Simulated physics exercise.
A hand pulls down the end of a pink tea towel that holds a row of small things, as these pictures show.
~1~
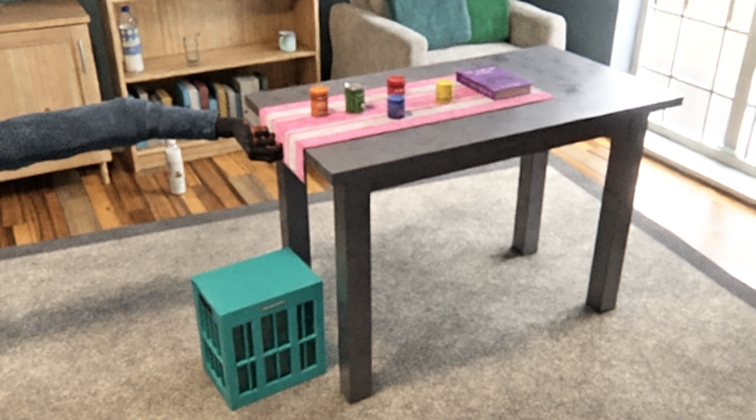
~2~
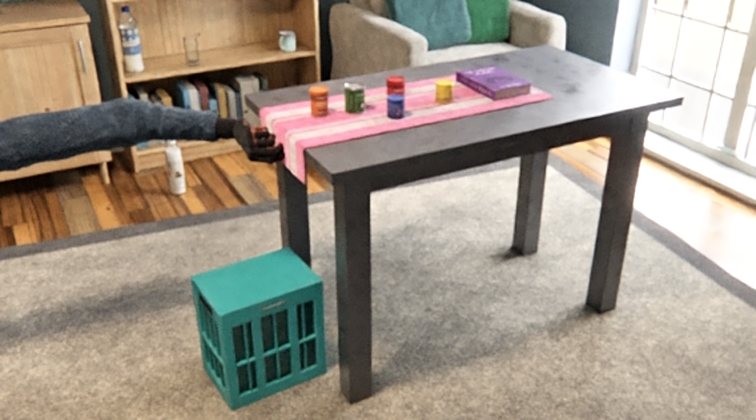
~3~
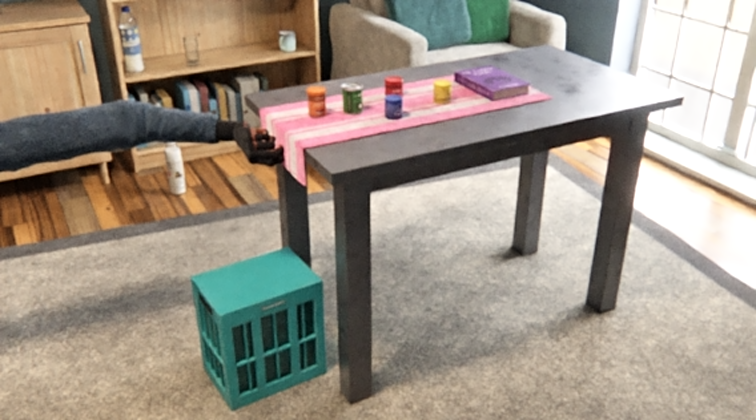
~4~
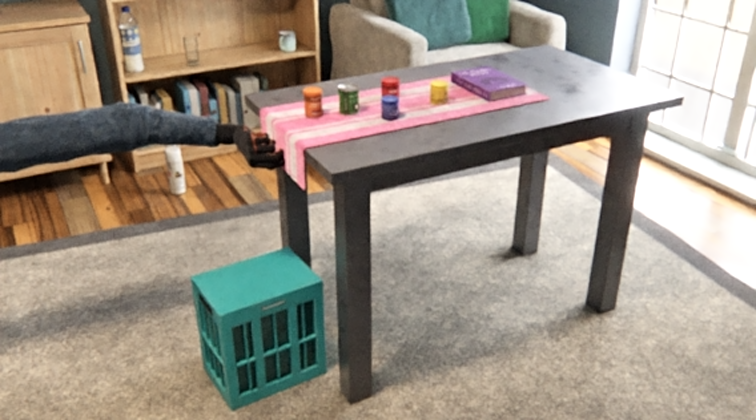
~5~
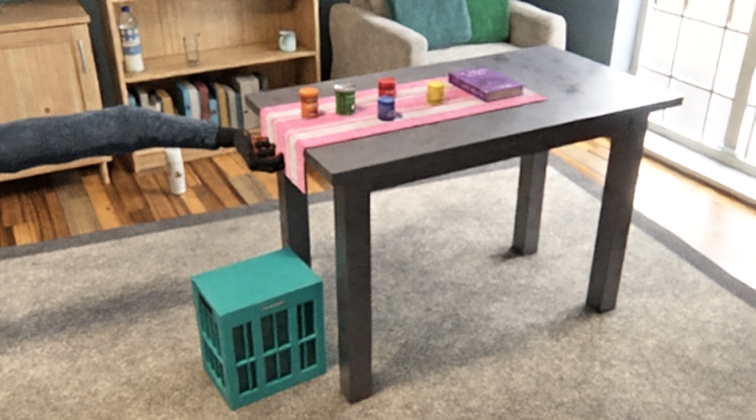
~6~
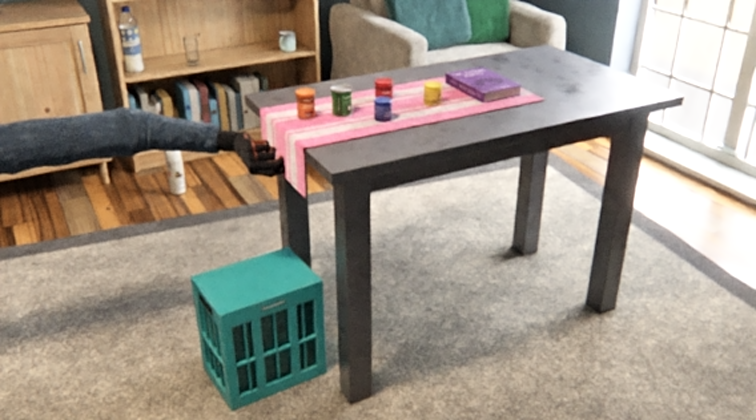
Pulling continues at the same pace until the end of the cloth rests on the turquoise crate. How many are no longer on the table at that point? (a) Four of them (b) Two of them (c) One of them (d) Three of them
Answer: D.
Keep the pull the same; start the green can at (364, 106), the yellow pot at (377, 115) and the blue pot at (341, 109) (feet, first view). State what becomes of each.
Fate of the green can: It goes; fate of the yellow pot: It goes; fate of the blue pot: It goes.
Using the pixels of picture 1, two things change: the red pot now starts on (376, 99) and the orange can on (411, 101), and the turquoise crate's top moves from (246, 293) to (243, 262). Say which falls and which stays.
Outcome for the red pot: It stays. Outcome for the orange can: It stays.
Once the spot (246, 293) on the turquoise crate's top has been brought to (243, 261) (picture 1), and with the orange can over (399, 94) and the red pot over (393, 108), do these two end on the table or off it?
Here's what happens: The orange can remains aboard, the red pot remains aboard.
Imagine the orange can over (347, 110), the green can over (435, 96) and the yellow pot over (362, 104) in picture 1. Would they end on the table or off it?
Here's the result: The orange can leaves the top, the green can remains in place and the yellow pot leaves the top.
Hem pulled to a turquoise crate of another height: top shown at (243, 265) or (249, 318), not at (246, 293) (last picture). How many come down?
The count comes out 2 and 4.
Early on, hem near (284, 212); orange can gone.
Midway, hem near (285, 254); orange can and green can gone.
Finally, hem on the crate; orange can, green can and blue pot gone. Over the edge go three.
